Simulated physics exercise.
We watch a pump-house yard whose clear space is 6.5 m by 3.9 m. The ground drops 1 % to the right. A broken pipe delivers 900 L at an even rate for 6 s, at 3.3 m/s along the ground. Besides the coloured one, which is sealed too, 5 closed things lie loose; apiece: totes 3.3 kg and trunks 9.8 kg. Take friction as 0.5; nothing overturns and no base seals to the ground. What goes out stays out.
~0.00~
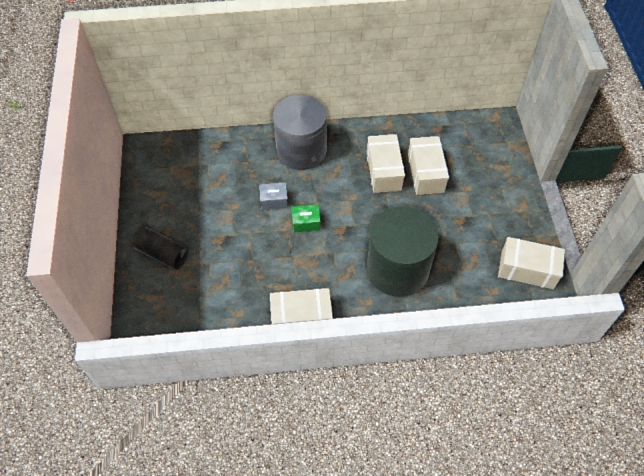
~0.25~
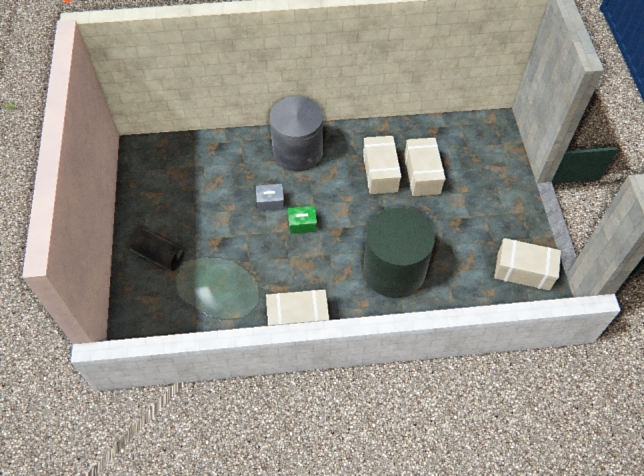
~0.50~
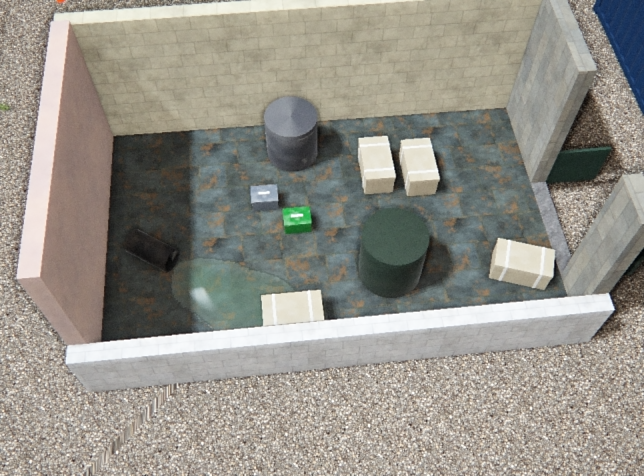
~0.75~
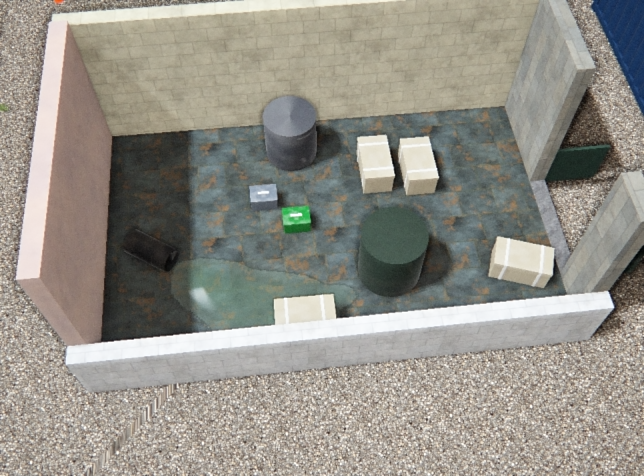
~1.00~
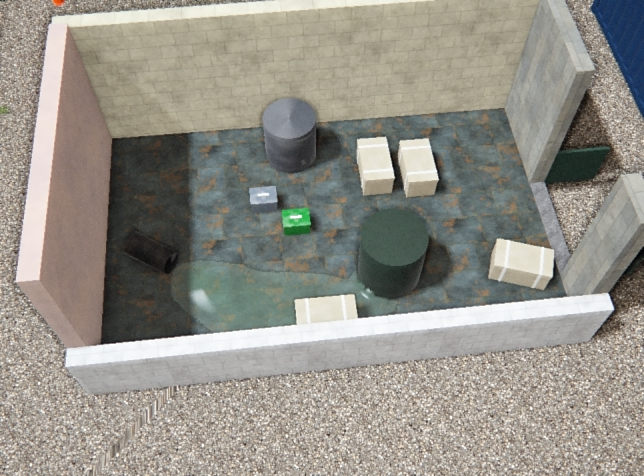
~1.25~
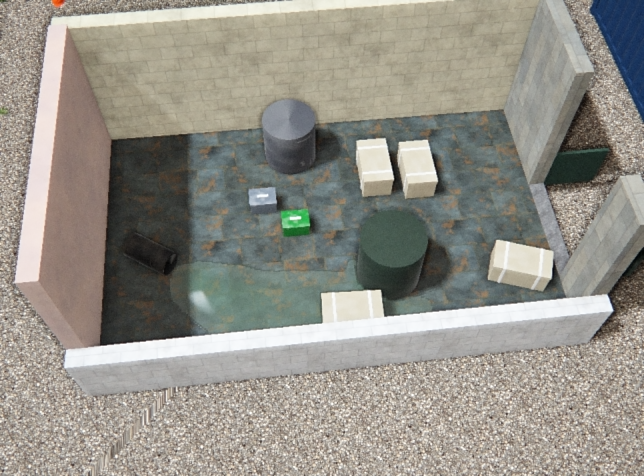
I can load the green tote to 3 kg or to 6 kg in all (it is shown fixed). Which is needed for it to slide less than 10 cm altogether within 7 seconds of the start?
For it, the smaller load will do.
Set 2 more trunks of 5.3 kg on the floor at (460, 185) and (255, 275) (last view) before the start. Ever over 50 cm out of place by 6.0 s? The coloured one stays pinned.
In turn: Less, over.
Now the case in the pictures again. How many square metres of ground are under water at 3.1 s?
Roughly 8.5 m2.
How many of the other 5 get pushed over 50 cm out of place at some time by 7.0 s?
2 of them.
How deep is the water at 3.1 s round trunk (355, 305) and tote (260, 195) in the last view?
About 8 and 0 cm.
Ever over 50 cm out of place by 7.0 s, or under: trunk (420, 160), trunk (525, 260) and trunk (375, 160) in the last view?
In turn: Less, more, under.
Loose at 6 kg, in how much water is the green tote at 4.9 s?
Roughly 1 cm.
After 1.8 s the green tote would be 0 cm from its start with 3 kg and 0 cm from its start with 6 kg; 0 cm of water round it then.
After 3.1 s the green tote would be 0 cm from its start with 3 kg and 0 cm from its start with 6 kg; 0 cm of water round it then.
After 4.9 s the green tote would be 0 cm from its start with 3 kg and 0 cm from its start with 6 kg; 1 cm of water round it then.
After 7.0 s the green tote would be 0 cm from its start with 3 kg and 0 cm from its start with 6 kg; 1 cm of water round it then.
